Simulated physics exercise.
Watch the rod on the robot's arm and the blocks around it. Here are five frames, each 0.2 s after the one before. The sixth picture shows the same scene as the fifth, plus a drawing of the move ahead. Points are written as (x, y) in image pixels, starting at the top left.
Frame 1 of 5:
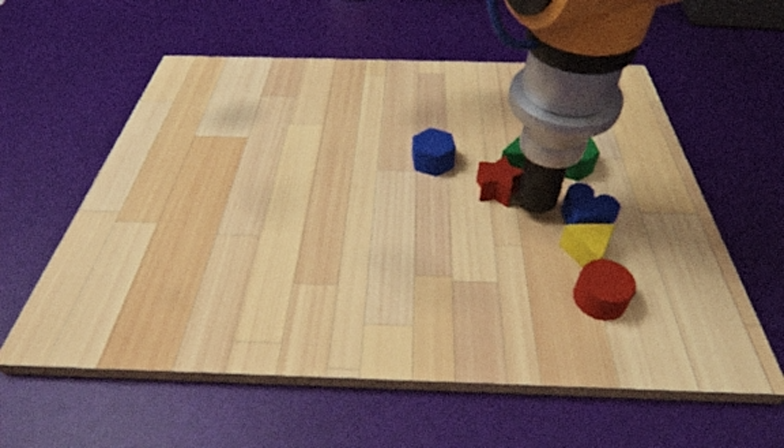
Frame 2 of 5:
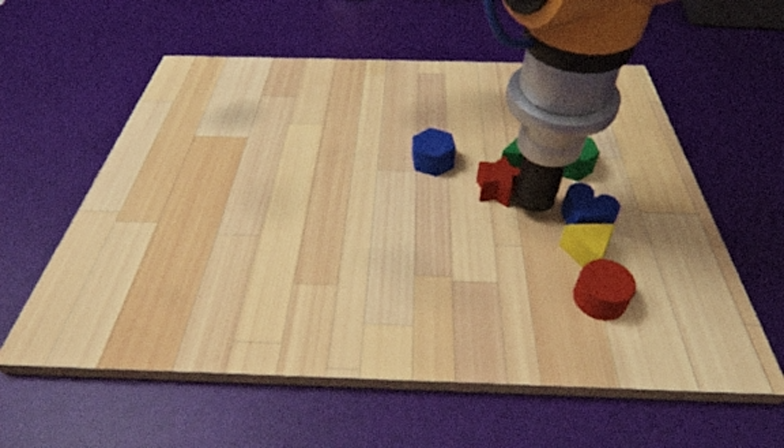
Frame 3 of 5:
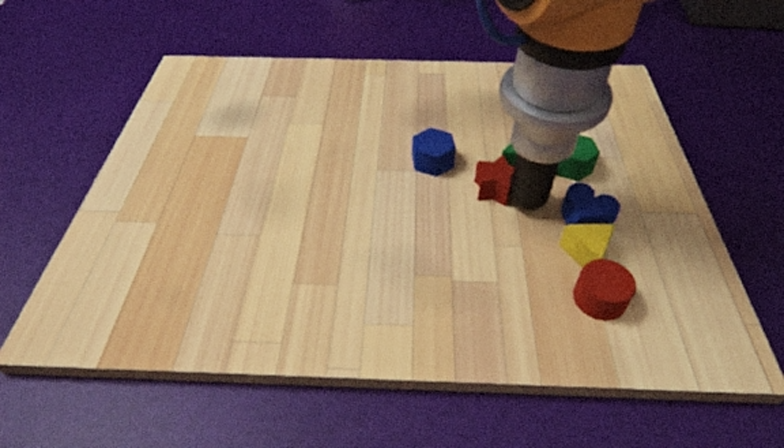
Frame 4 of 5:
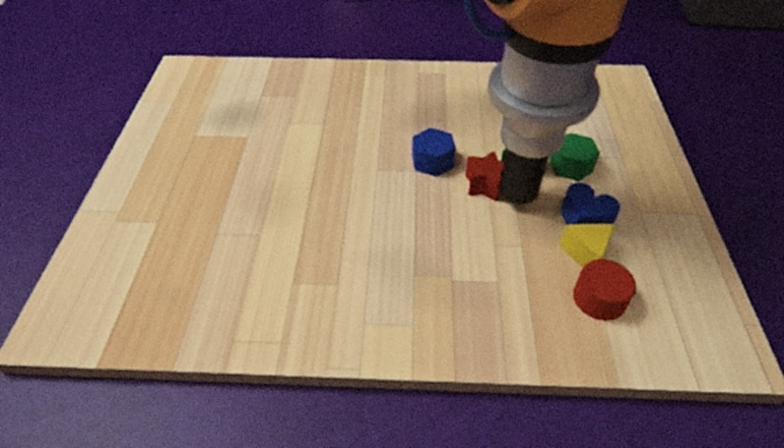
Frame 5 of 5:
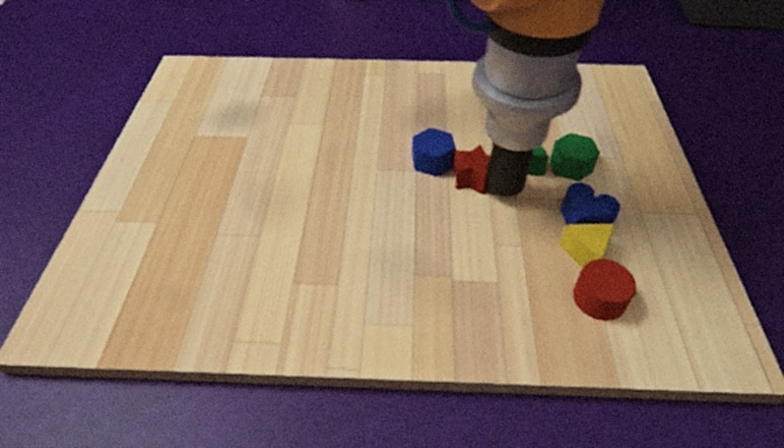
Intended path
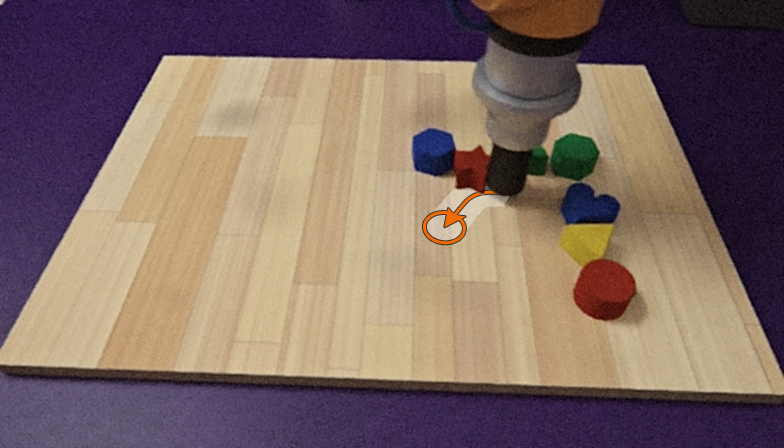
The video shows a robot arm's dark rod beside a red star on a wooden board with several coloured blocks, then moving left and slightly away, pushing the star toward the blue hexagonal block while the other blocks stay still.
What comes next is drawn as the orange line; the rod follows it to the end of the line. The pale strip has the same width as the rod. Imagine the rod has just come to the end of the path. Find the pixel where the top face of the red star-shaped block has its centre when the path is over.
(454, 156)
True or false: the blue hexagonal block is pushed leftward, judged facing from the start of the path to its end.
That is false.
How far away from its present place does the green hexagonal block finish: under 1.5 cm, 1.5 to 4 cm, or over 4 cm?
Short, under 1.5 cm.
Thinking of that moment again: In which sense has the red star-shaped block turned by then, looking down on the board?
From the top: Clockwise.
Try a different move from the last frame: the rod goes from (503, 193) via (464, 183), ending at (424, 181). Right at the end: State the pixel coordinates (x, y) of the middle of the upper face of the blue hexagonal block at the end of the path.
The centre of its top face lies at (392, 121).
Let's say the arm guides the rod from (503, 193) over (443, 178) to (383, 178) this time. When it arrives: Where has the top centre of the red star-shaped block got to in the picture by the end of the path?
Pixel (370, 137).
Path on the board, from (503, 193) over (476, 195) and (459, 209) to (444, 227).
On the path given first. Halfway along, rod (467, 193); blue hexagonal block (422, 135); red star-shaped block (454, 156), turned 30° clockwise.
At the end, rod (445, 219); blue hexagonal block (422, 135); red star-shaped block (454, 156), turned 30° clockwise; green three-sided block in place; green hexagonal block in place.
